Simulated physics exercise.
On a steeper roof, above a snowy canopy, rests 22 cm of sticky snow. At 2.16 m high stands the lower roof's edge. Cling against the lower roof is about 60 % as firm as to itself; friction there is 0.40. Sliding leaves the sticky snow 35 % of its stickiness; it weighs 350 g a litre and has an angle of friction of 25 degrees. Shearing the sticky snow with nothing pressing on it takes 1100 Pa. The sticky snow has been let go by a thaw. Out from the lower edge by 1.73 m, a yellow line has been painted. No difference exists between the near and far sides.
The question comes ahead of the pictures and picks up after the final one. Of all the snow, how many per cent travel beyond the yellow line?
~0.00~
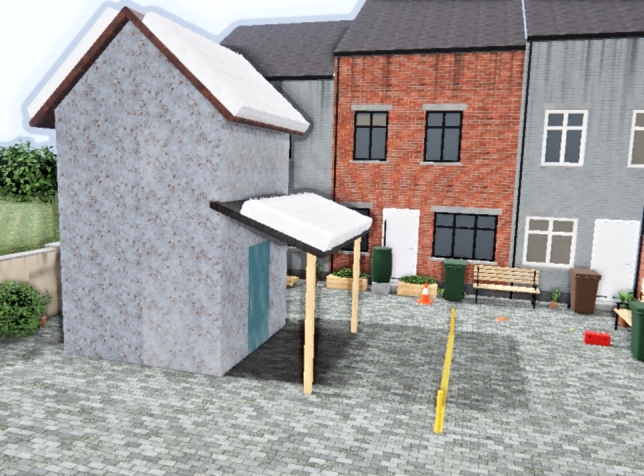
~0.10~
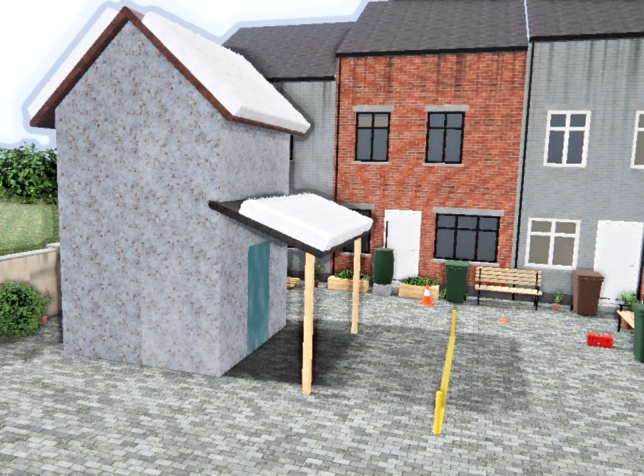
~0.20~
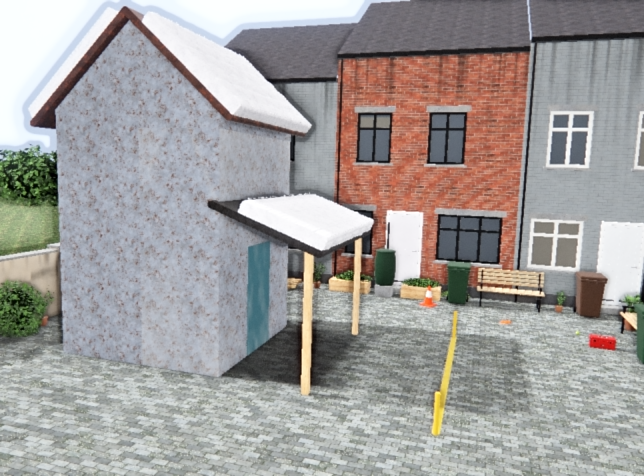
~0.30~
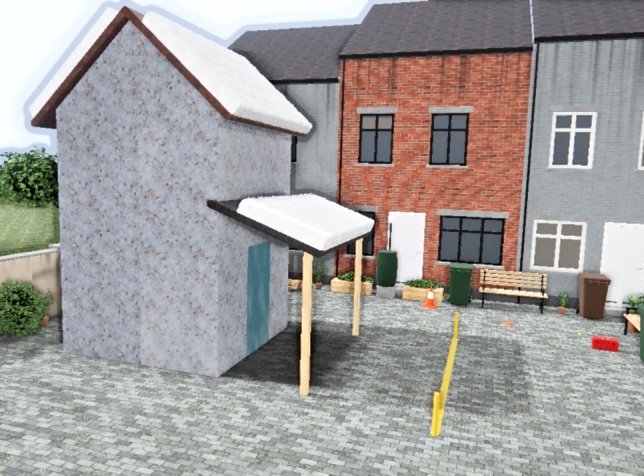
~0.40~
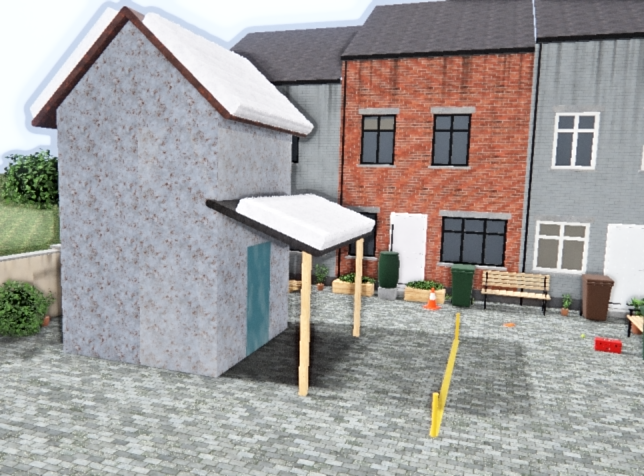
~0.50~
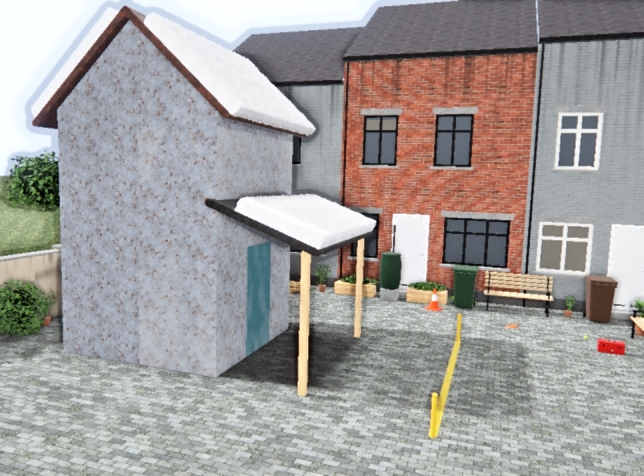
Something like 0 %.
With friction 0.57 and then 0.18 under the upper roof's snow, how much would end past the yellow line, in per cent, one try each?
1 %, then 25 %.
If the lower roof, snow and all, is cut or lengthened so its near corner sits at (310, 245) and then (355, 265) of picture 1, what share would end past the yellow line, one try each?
Roughly 0 % and then 0 %.
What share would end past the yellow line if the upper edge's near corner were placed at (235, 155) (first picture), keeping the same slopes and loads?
That would come to around 0 %.
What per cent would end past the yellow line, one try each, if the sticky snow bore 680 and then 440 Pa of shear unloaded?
Respectively, close to 3 % and close to 18 %.
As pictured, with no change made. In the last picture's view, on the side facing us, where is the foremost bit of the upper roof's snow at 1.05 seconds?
Around pixel (253, 160).
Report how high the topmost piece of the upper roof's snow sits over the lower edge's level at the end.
0.9 m.
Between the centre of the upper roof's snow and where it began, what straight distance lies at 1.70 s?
I'd put it near 1.2 m.
After 1.05 s, none is below the lower edge and 0 % is past the line.
After 1.70 s, none is below the lower edge and 0 % is past the line.
After 2.35 s, none is below the lower edge and 0 % is past the line.
After 3.00 s, none is below the lower edge and 0 % is past the line.
After 4.20 s, at the end, 9 % is below the lower edge and 0 % is past the line.
